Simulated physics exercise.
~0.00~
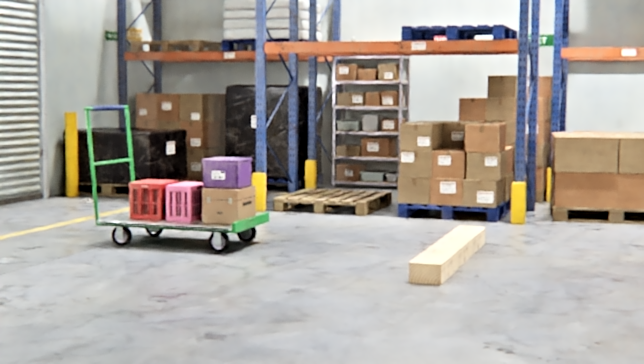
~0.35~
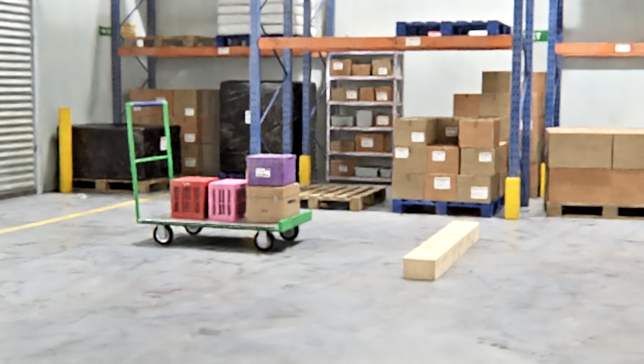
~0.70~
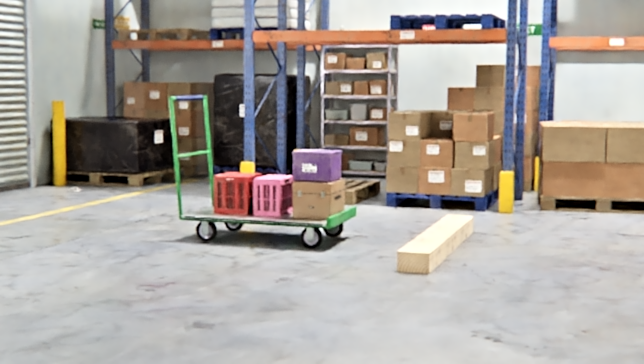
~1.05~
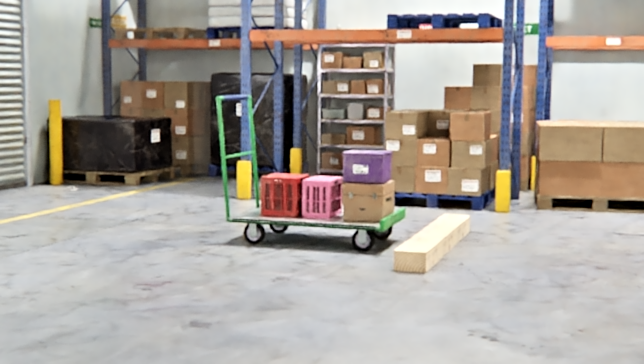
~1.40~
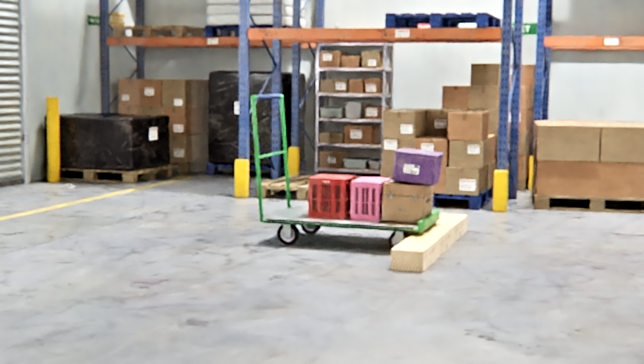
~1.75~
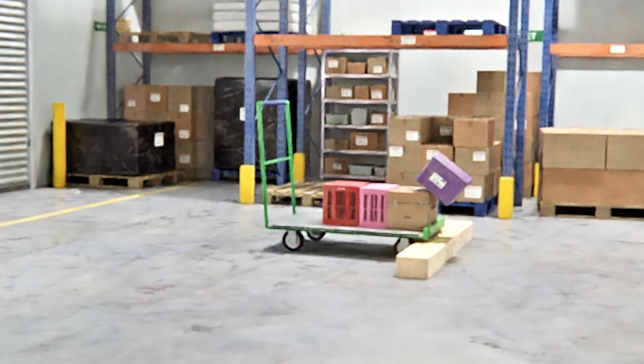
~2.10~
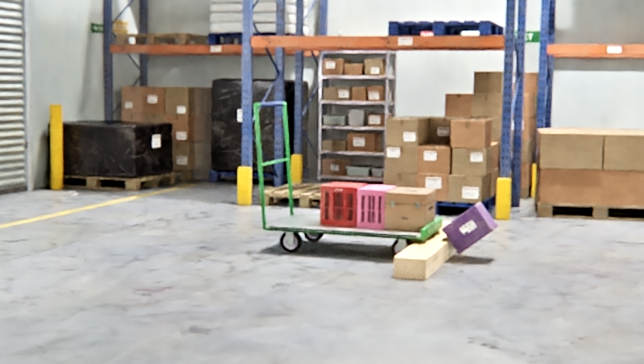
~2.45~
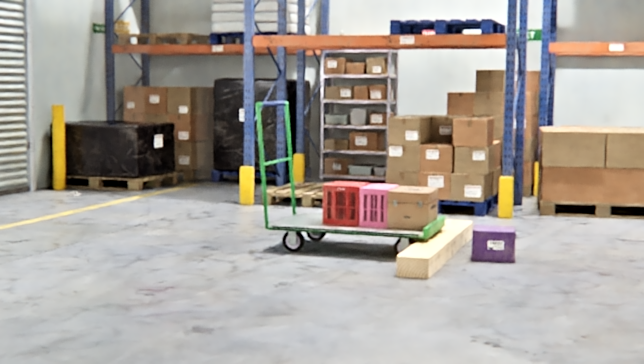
In a warehouse, a green flatbed trolley carrying crates and boxes rolled right until it stopped against a wooden beam on the floor, and the purple box on top slid forward, tumbled over the beam and came to rest beyond it, while the others stayed aboard.
